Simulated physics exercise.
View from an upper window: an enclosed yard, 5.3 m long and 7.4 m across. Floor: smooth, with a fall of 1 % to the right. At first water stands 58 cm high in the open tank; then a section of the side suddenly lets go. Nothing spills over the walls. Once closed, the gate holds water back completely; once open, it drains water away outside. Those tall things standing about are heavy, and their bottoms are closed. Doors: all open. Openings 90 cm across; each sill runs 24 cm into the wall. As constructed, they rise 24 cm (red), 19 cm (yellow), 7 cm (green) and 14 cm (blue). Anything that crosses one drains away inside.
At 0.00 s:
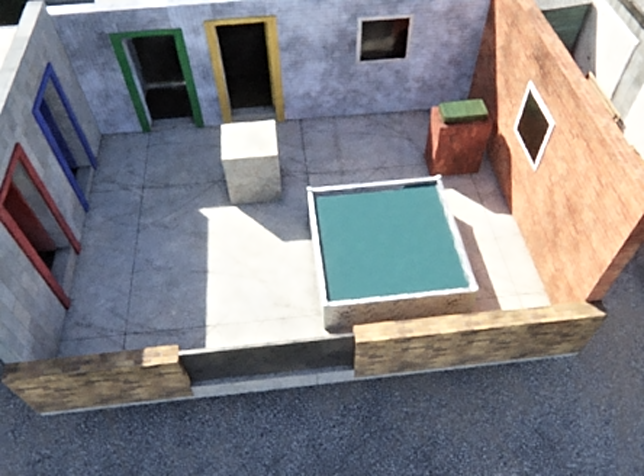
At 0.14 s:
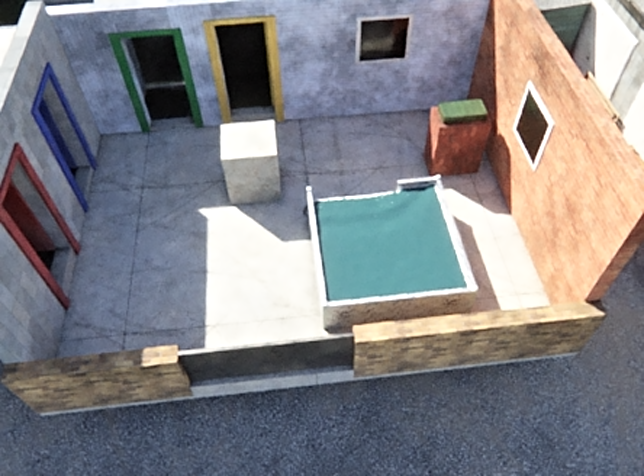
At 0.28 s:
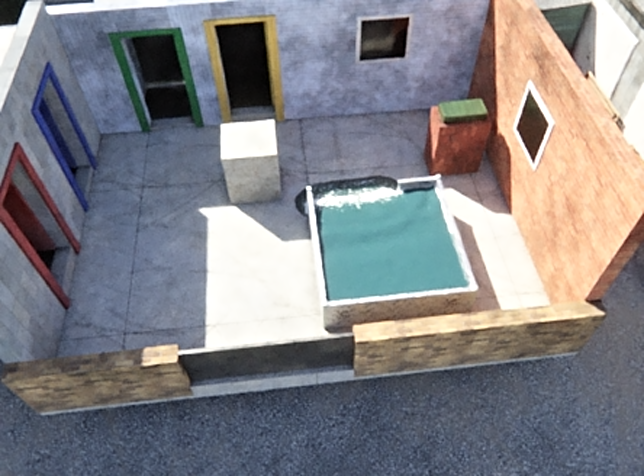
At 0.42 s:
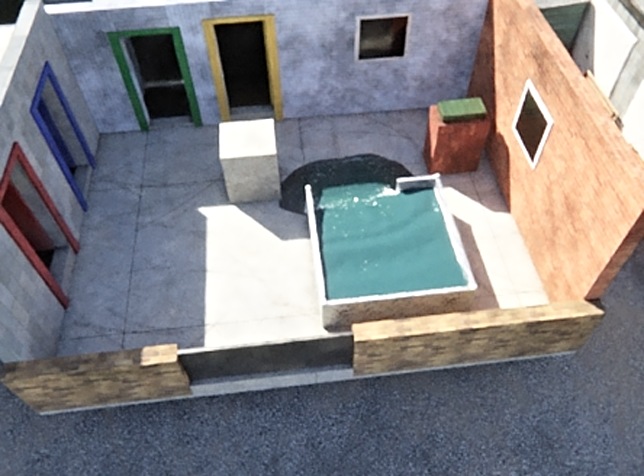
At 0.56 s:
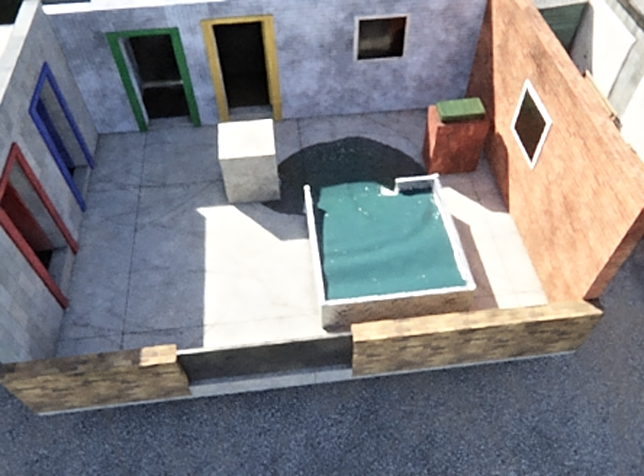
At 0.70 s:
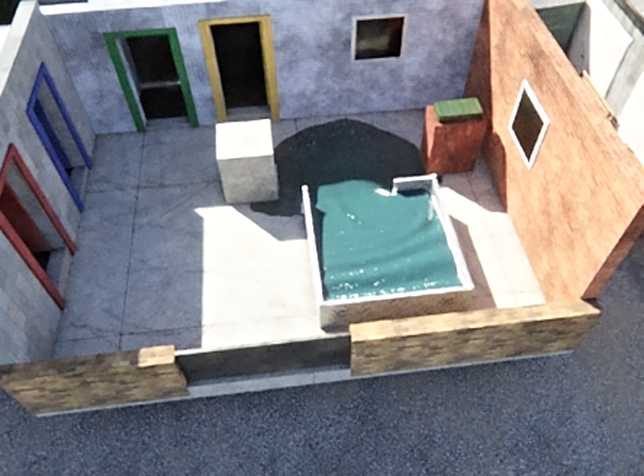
Water pouring from a gap in the far side of an open tank, spreading in a dark pool across a walled yard.
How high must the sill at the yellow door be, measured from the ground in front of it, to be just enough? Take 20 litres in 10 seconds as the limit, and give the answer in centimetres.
About 19 cm.
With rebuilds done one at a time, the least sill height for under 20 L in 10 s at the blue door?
At blue, roughly 9.0 cm.
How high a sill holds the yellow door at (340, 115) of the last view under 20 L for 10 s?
Roughly 28 cm.
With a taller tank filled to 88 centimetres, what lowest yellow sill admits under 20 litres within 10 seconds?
Required height: Approx. 32 cm.
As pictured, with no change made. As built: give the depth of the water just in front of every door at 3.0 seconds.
Door by door in centimetres - red 0, yellow 21, green 7, blue 4.
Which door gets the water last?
Last in order comes the red door.
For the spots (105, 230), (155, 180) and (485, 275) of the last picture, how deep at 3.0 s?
The three readings, in order, are 0, 2 and 0 cm.
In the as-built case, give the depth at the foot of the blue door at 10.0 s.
Roughly 6.5 cm deep.
After 1.4 s water covers 20 % of the floor, deepest (33 cm) near (314, 119); 11 cm at the yellow door, 0 litres in over its 19 cm sill.
After 3.0 s water covers 40 % of the floor, deepest (32 cm) near (453, 107); 21 cm at the yellow door, 15 litres in over its 19 cm sill.
After 10.0 s water covers 95 % of the floor, deepest (12 cm) near (366, 351); 6 cm at the yellow door, 19 litres in over its 19 cm sill.
At the yellow door as built, the water arrived by 1.3 s and peaked near 24 cm at 2.0 s.
With a sill of 16 cm, 37 litres would have come in within the 10 s; with 22 cm, 9 litres. So under 20 litres takes about 19 cm.
